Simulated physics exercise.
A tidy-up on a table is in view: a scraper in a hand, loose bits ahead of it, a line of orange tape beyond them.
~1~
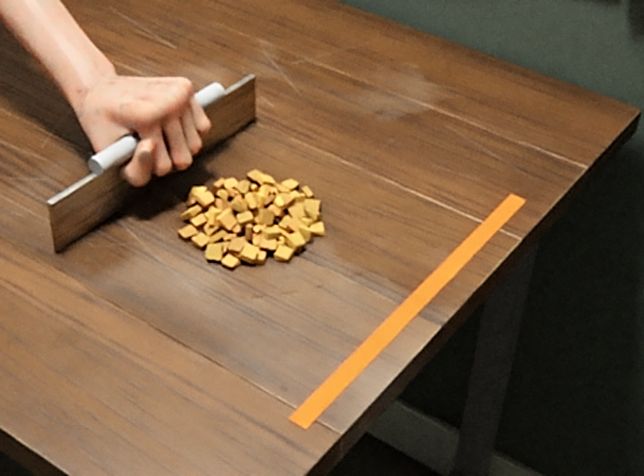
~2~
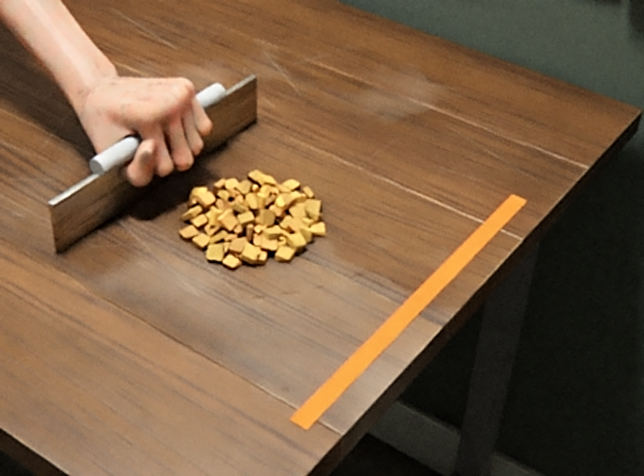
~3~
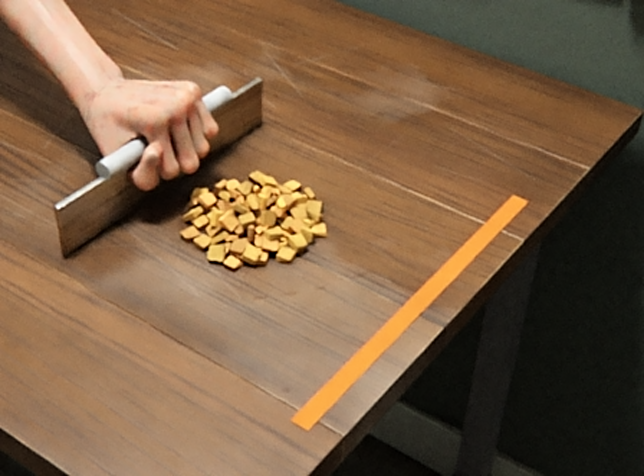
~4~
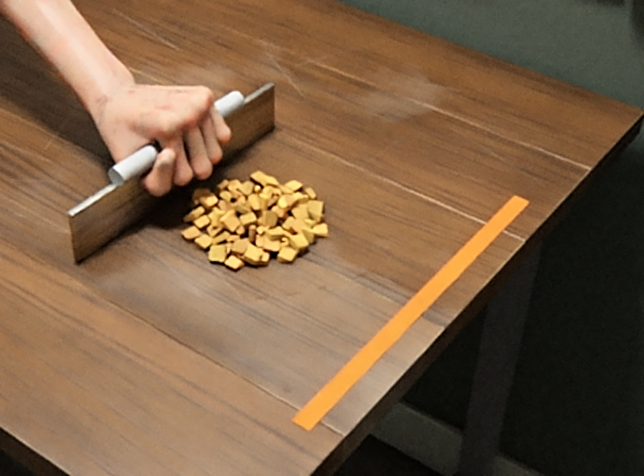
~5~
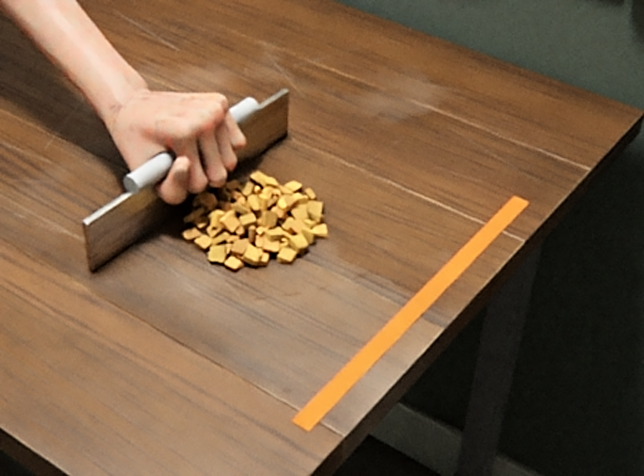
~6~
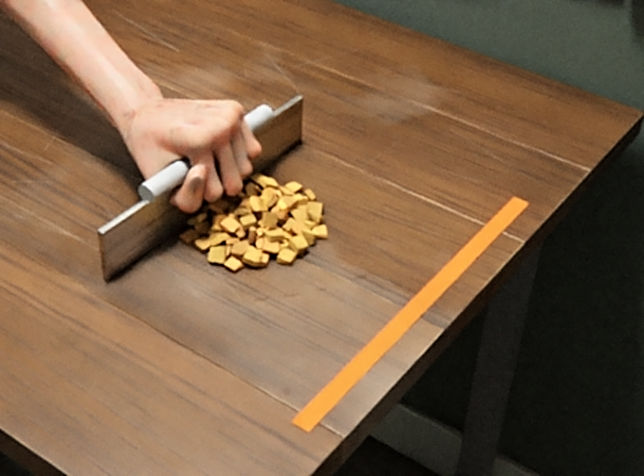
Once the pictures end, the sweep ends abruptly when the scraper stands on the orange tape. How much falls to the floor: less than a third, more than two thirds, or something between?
Looks like the floor receives above two thirds.
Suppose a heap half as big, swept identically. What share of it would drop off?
I'd say close to 80 %.
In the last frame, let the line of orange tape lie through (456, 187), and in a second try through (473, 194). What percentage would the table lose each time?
First try close to 10 percent, second try close to 20 percent.
Soon, scraper still moving, near (320, 208); heap all on the table, its front near (403, 286).
A while on, scraper stopped at the orange tape; heap about two thirds over the edge.
Towards the end, scraper stopped at the orange tape; heap most over the edge.
Finally, scraper stopped at the orange tape; heap most over the edge.
